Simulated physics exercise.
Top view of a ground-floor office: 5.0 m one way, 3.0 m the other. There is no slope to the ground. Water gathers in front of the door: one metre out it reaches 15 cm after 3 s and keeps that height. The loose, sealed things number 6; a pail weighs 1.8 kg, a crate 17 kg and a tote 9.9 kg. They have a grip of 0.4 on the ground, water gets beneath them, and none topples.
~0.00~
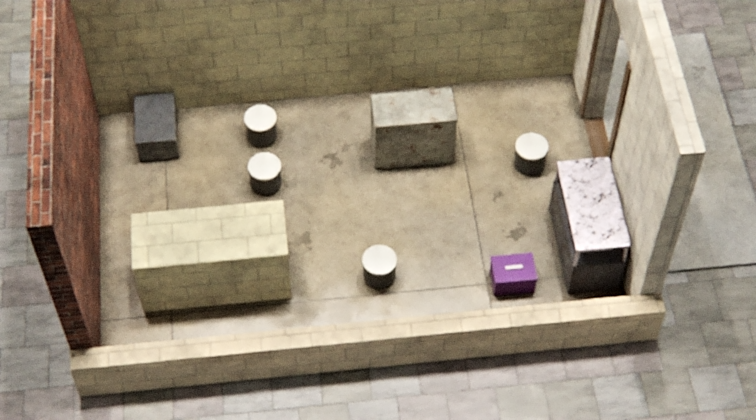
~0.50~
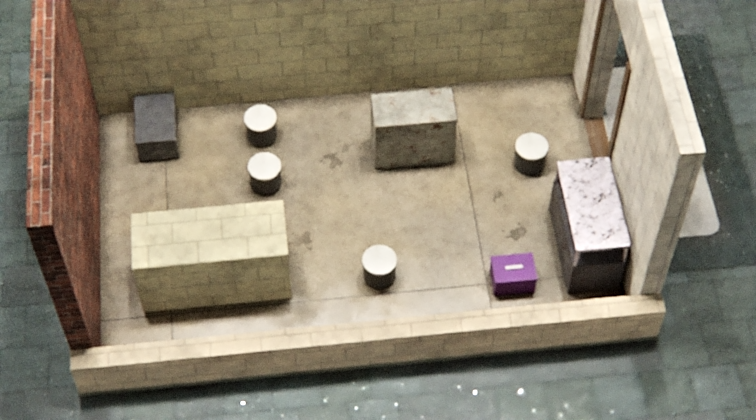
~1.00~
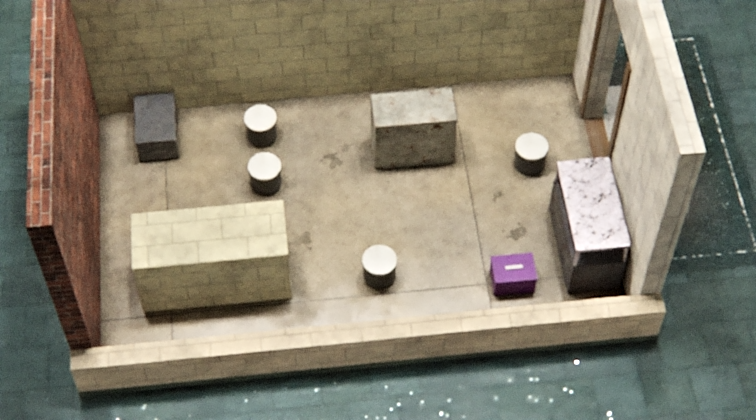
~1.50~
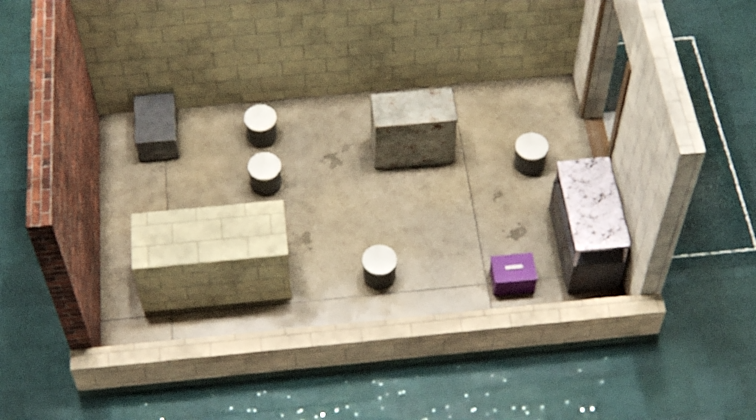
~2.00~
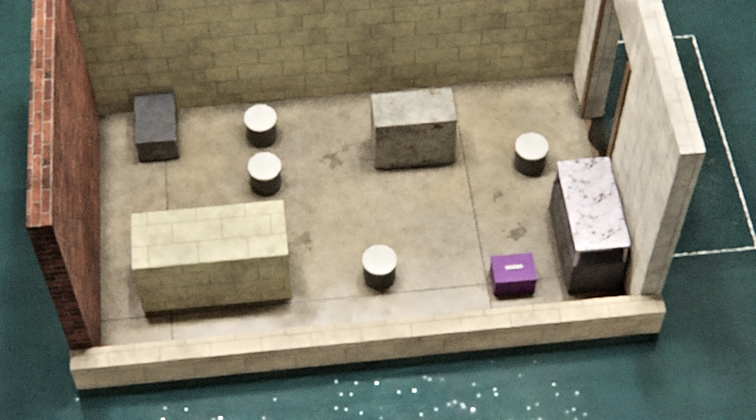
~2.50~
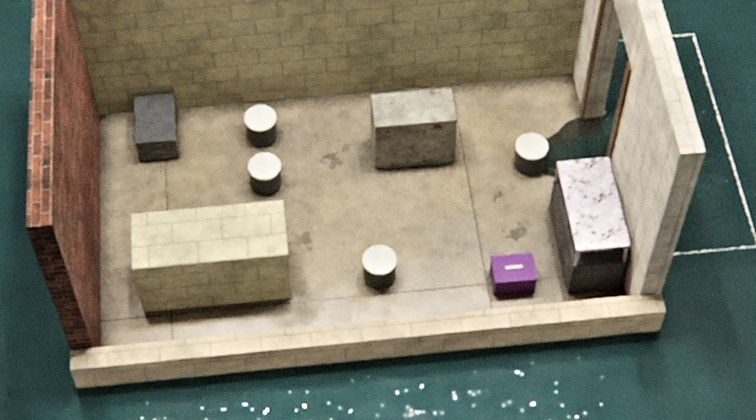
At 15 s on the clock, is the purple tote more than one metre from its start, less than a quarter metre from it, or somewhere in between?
It is less than a quarter metre away.
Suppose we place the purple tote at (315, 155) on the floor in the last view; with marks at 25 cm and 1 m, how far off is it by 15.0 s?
What happens is it remains nearly in place.
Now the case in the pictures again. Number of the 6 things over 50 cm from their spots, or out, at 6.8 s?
By that time the total stands at 4.
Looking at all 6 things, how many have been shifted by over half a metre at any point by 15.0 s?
The total is 5.
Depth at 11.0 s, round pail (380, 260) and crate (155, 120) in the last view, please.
8 and 7 cm.
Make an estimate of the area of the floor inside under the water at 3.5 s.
Some 2.5 m2 of it.
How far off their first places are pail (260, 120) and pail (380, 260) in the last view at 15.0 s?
They sit 120 cm and 250 cm away, in the order given.
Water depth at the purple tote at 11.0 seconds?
2 cm, roughly.
After 3.5 s the purple tote is near (514, 268), 0.0 m from its start, aground; 0 afloat.
After 6.8 s the purple tote is near (514, 268), 0.0 m from its start, aground; 3 afloat.
After 11.0 s the purple tote is near (514, 268), 0.0 m from its start, aground; 4 afloat.
After 15.0 s the purple tote is near (514, 268), 0.0 m from its start, aground; 5 afloat.
